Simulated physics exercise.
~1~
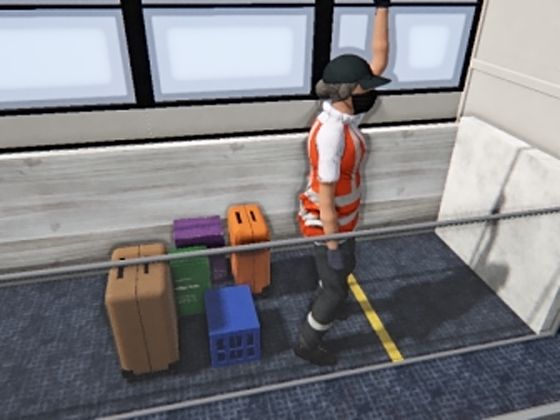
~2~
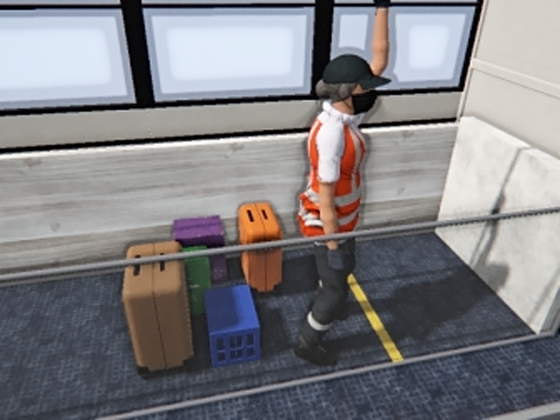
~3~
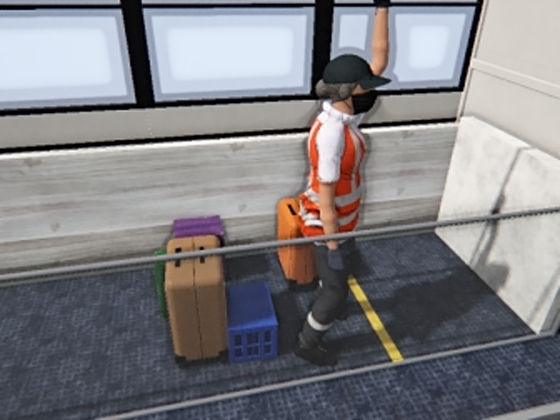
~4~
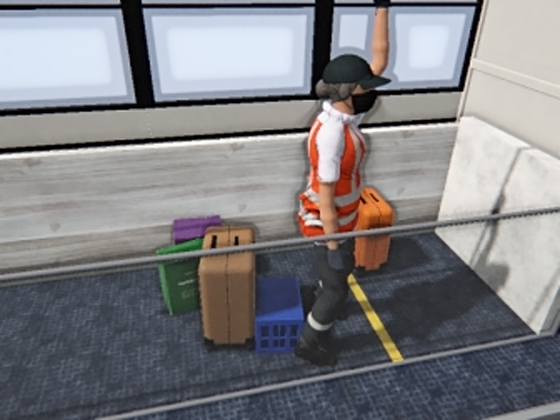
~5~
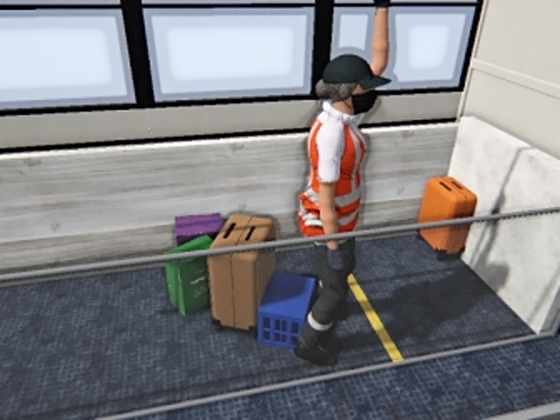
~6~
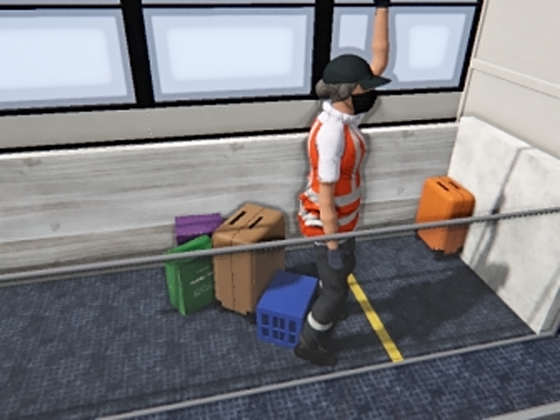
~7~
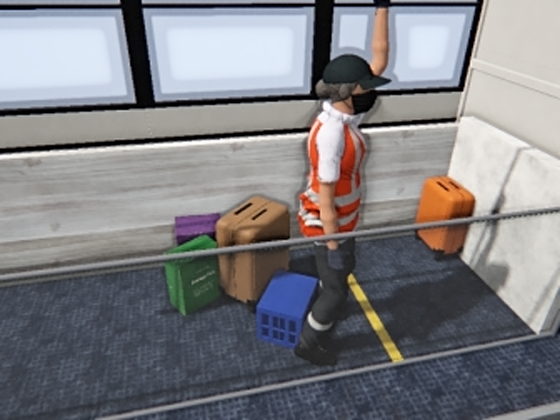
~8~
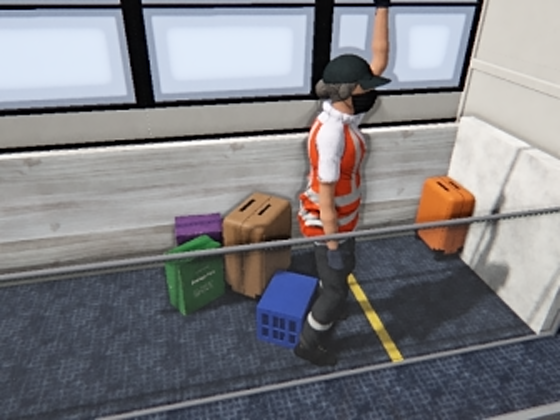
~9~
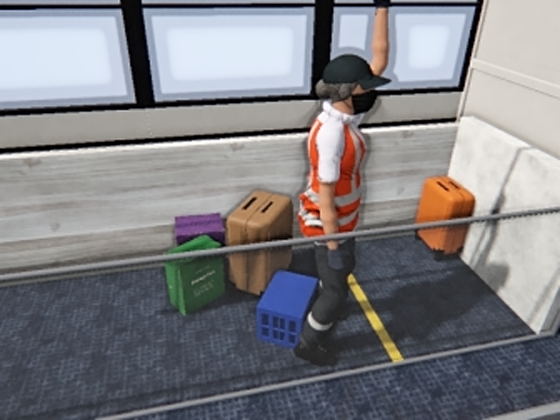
Inside a tram bay, seen from above and to the side beyond a rail, a masked passenger in an orange vest stands steady with one arm raised beside a yellow floor line. To the left sit a big brown case, a small orange case, a purple pack, a green carton and a blue crate. The orange case rolls right, passing behind the passenger and over the line, while the brown case rolls right and nudges up beside the crate, which slides a little way. The orange case stops by the right wall. The brown case then drifts back toward the side wall and settles. All stay upright, and only the orange case ends past the line.
